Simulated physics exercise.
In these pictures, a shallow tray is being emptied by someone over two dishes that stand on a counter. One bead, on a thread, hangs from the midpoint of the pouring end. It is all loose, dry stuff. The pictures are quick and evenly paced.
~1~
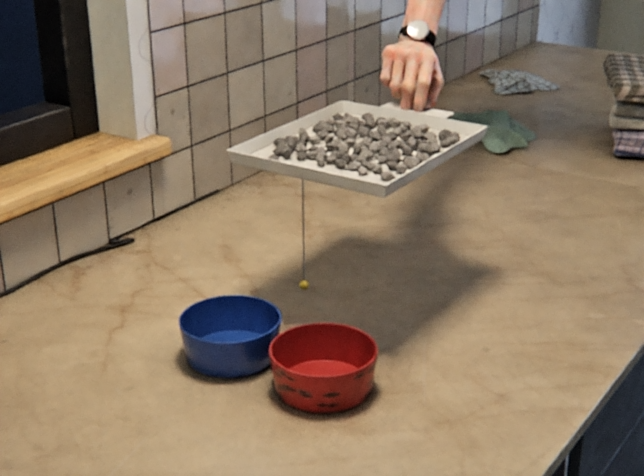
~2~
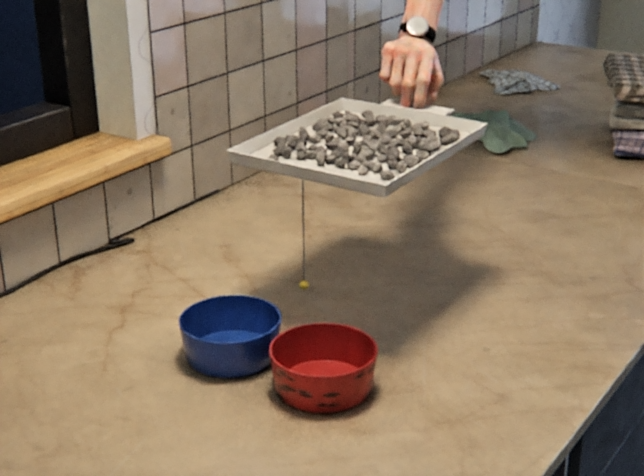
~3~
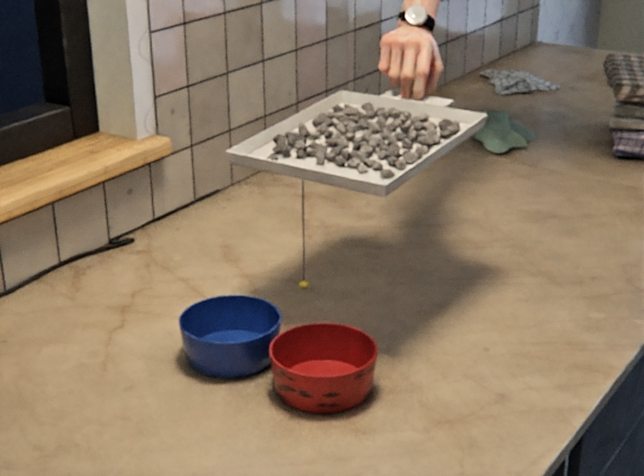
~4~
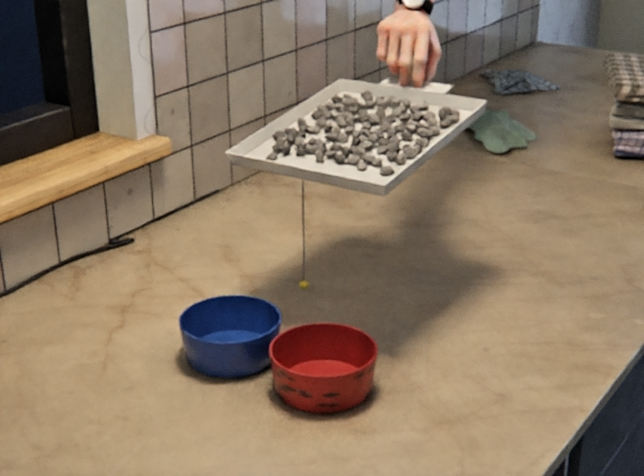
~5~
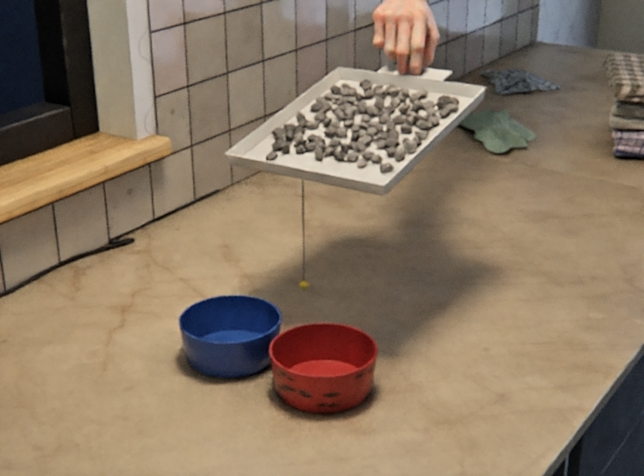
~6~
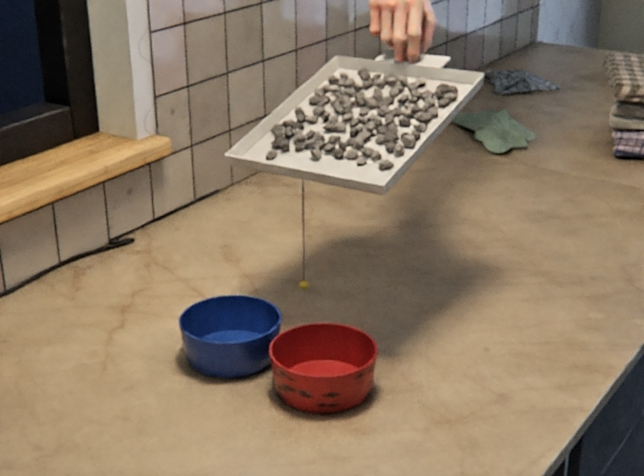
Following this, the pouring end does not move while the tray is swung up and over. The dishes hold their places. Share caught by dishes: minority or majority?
Most of what falls will go into the dishes.
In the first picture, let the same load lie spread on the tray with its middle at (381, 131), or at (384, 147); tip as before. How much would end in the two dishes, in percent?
First try 60 %, second try 60 %.
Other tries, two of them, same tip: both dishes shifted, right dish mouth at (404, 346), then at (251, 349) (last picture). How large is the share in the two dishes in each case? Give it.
That makes 40 per cent, followed by 10 per cent.
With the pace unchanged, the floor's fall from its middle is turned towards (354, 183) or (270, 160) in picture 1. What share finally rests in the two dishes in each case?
About 20 and 0 per cent.
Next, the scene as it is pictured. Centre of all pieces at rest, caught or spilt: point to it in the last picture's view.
Near (244, 349), more or less.
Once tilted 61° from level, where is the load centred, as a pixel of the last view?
Centre estimate: (294, 152).
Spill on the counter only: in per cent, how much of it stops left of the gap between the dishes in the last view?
80 %, near enough.
Soon after the last picture, tray tipped steeply; nearly all on the tray; a stray few in the air.
A little later, tray tipped past a quarter turn; about a quarter on the tray; a small part in the right dish; about a quarter in the left dish; about a quarter outside both; about a quarter in the air.
Later still, tray tipped past a quarter turn; about a quarter in the right dish; about a third in the left dish; about a third outside both.
At rest, tray tipped past a quarter turn; about a quarter in the right dish; about a third in the left dish; about a third outside both.
